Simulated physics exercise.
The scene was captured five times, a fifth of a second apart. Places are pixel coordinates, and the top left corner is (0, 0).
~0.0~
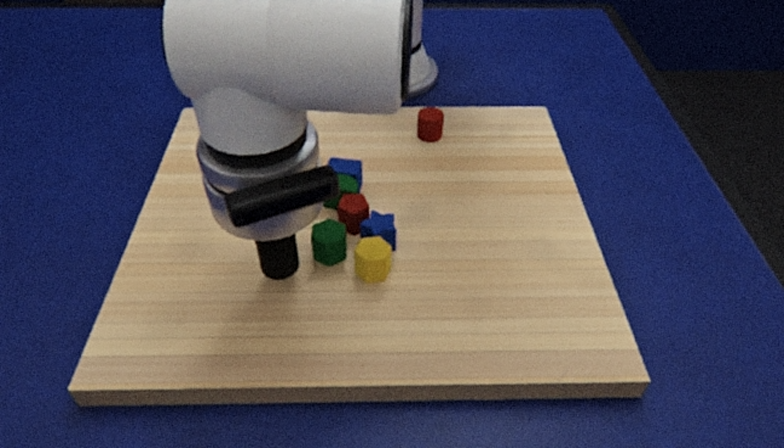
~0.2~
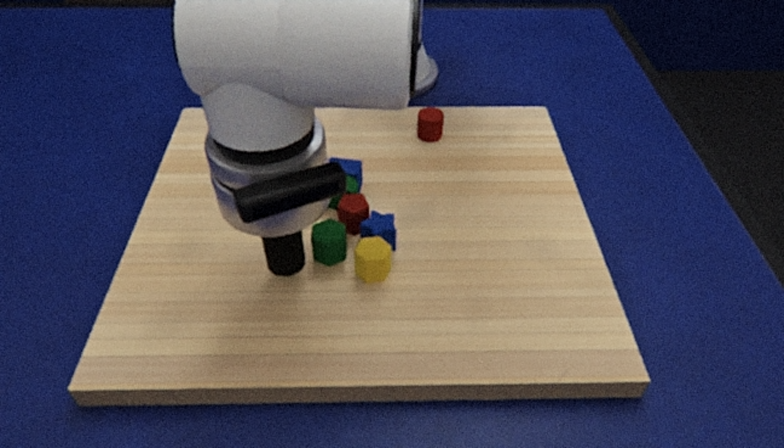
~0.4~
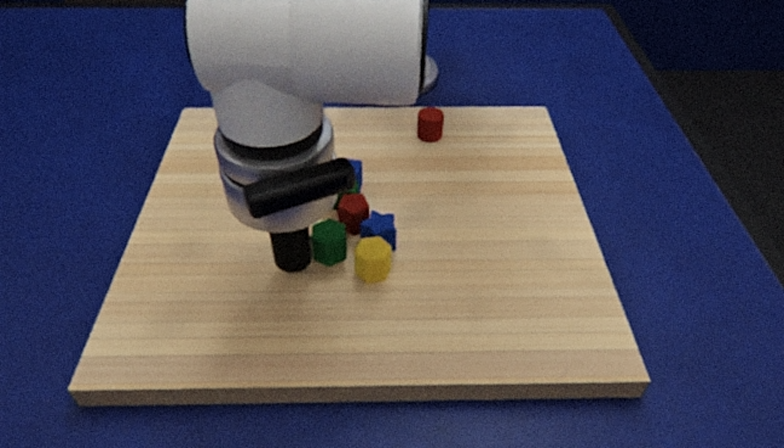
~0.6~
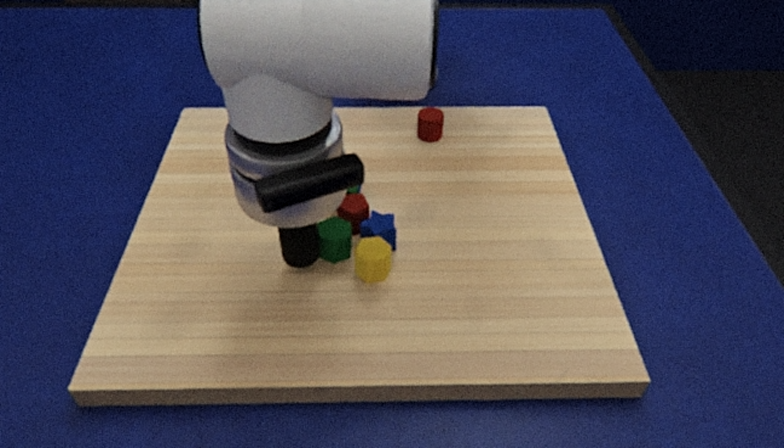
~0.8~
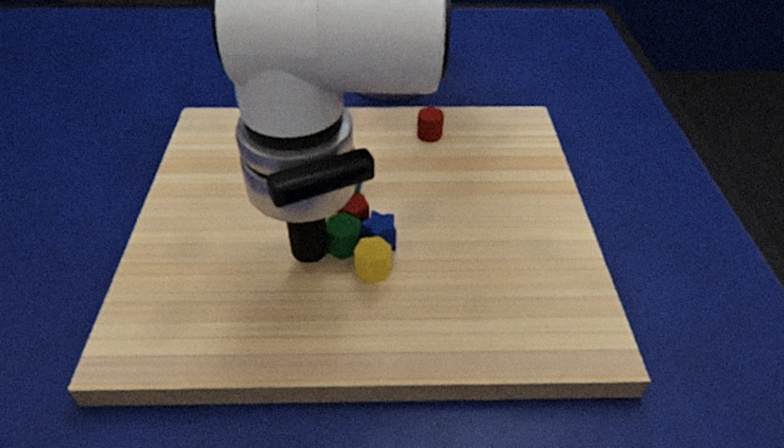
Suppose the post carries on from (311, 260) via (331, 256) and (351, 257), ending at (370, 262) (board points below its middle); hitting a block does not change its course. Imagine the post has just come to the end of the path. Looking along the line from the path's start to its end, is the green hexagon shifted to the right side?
No.
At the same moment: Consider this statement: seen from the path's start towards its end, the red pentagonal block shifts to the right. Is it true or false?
That is false.
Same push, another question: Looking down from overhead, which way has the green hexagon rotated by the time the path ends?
If we look at it from overhead, the green hexagon pivots counter-clockwise.
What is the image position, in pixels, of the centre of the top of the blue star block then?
Most likely (411, 218).
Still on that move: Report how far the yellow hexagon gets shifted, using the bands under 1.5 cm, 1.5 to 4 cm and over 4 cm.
Travel: 1.5-4 cm.
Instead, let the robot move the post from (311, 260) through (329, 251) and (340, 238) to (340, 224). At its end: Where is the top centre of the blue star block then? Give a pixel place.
Its top middle: (404, 222).
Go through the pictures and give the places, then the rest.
The first frame shows post tip (280, 266); block tops, green hexagon (328, 230); red pentagonal block (353, 202); yellow hexagon (373, 248); blue star block (380, 222).
The second frame shows post (287, 263); blocks unchanged.
The third frame shows post (294, 259); blocks unchanged.
The fourth frame shows post (301, 254); green hexagon (334, 228).
The fifth frame shows post (310, 250); green hexagon (342, 224); red pentagonal block (353, 202); yellow hexagon (373, 248); blue star block (380, 222).
The first path, step by step. Halfway along, post (341, 245); green hexagon (369, 216), turned 20° anticlockwise; red pentagonal block (367, 194), turned 20° anticlockwise; blue star block (399, 219), turned 45° clockwise.
At the end, post (370, 252); green hexagon (380, 215), turned 60° anticlockwise; red pentagonal block (367, 194), turned 25° anticlockwise; yellow hexagon (394, 259), turned 30° clockwise; blue star block (411, 218), turned 50° clockwise.
